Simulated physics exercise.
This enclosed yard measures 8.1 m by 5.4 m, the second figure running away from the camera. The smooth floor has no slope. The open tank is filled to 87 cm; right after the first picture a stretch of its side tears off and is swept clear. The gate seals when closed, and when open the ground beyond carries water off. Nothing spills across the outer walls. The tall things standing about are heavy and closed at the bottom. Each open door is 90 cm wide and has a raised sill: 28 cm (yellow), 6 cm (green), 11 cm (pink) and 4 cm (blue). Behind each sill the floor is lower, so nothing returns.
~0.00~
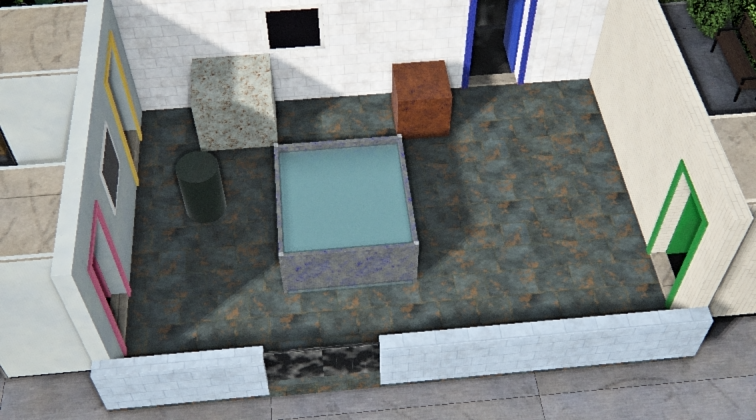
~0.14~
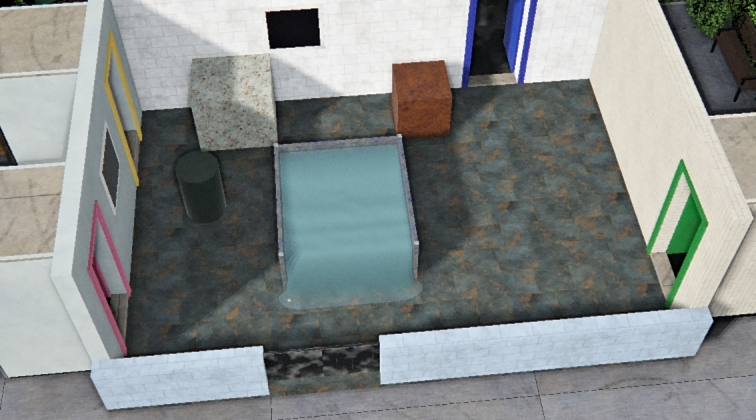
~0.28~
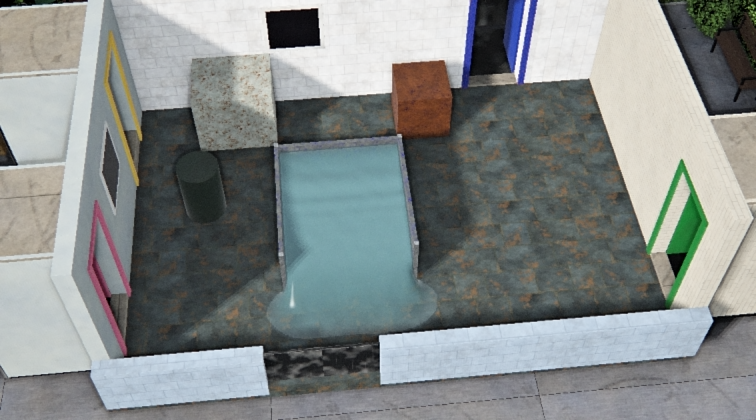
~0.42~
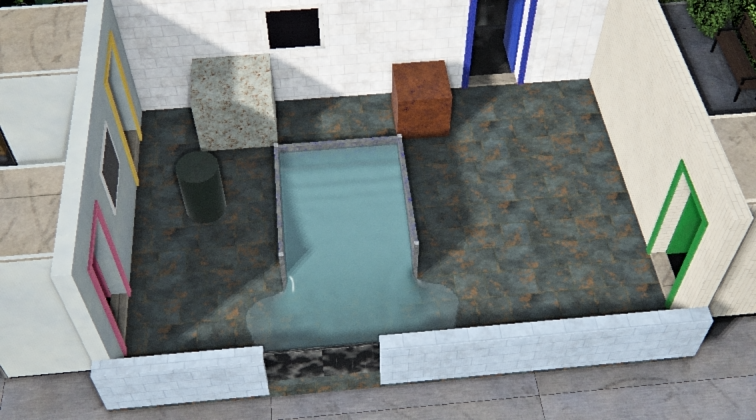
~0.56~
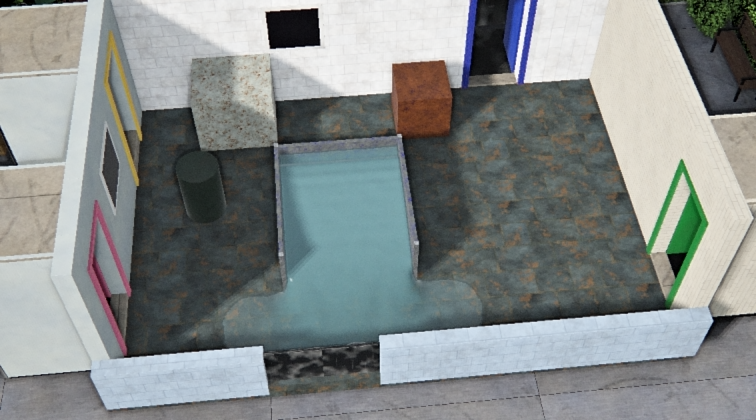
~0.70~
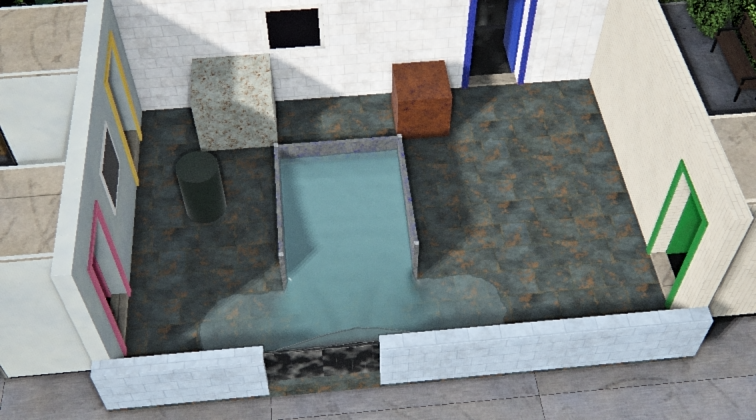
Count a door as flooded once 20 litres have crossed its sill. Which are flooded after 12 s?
Within that time: At the yellow door it stays under the limit; at the green door it goes over the limit; at the pink door it passes the limit; at the blue door it exceeds the limit.
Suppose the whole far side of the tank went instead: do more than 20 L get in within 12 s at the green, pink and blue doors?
Against that limit: Green past it, pink not over, blue past it.
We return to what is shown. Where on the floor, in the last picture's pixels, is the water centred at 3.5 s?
Near (363, 277).
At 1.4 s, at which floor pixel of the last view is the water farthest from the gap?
Near (646, 337).
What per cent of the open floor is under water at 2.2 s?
Some 40 per cent of it.
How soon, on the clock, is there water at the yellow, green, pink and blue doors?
Arrival: Yellow 2.6 s, green 1.8 s, pink 1.5 s, blue 4.5 s.
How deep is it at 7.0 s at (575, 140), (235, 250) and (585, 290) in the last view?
Roughly 4, 5 and 7 cm, in turn.
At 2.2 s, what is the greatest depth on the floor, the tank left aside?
Up to some 49 cm.
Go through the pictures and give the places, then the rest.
The first frame shows the open tank at (343, 196) is whole and still, 87 cm deep.
In the second frame, water pours out at (350, 271) and has run 1.1 m, to (281, 296); typically 7 cm deep outside, 87 cm at the open tank's back.
In the third frame, the front is at (274, 320), 1.3 m from the gap at (350, 274); 1.7 m2 of floor is under water; 86 cm left at the back of the open tank.
In the fourth frame, water pours out at (350, 275) and has run 1.6 m, to (259, 339); typically 13 cm deep outside, 81 cm at the open tank's back.
In the fifth frame, the front is at a hidden place, 2.1 m from the gap at (350, 276); 4.5 m2 of floor is under water; 72 cm left at the back of the open tank.
In the sixth frame, water pours out at (350, 277) and has run 2.5 m, to a hidden place; typically 16 cm deep outside, 74 cm at the open tank's back.
After 1.4 s water covers 20 % of the floor and is deepest (60 cm) near (364, 363); yellow door not reached, green door not reached, pink door not reached, blue door not reached.
After 2.2 s water covers 40 % of the floor and is deepest (49 cm) near (123, 384); yellow door not reached, green door 18 cm at the sill, 29 L in, pink door 32 cm at the sill, 53 L in, blue door not reached.
After 3.5 s water covers 60 % of the floor and is deepest (28 cm) near (129, 309); yellow door 6 cm at the sill, 0 L in, green door 24 cm at the sill, 210 L in, pink door 26 cm at the sill, 205 L in, blue door not reached.
After 7.0 s water covers 90 % of the floor and is deepest (18 cm) near (143, 117); yellow door 16 cm at the sill, 0 L in, green door 9 cm at the sill, 356 L in, pink door 9 cm at the sill, 272 L in, blue door 8 cm at the sill, 24 L in.
After 12.0 s water covers 100 % of the floor and is deepest (10 cm) near (272, 258); yellow door 8 cm at the sill, 0 L in, green door 5 cm at the sill, 364 L in, pink door 7 cm at the sill, 272 L in, blue door 8 cm at the sill, 80 L in.
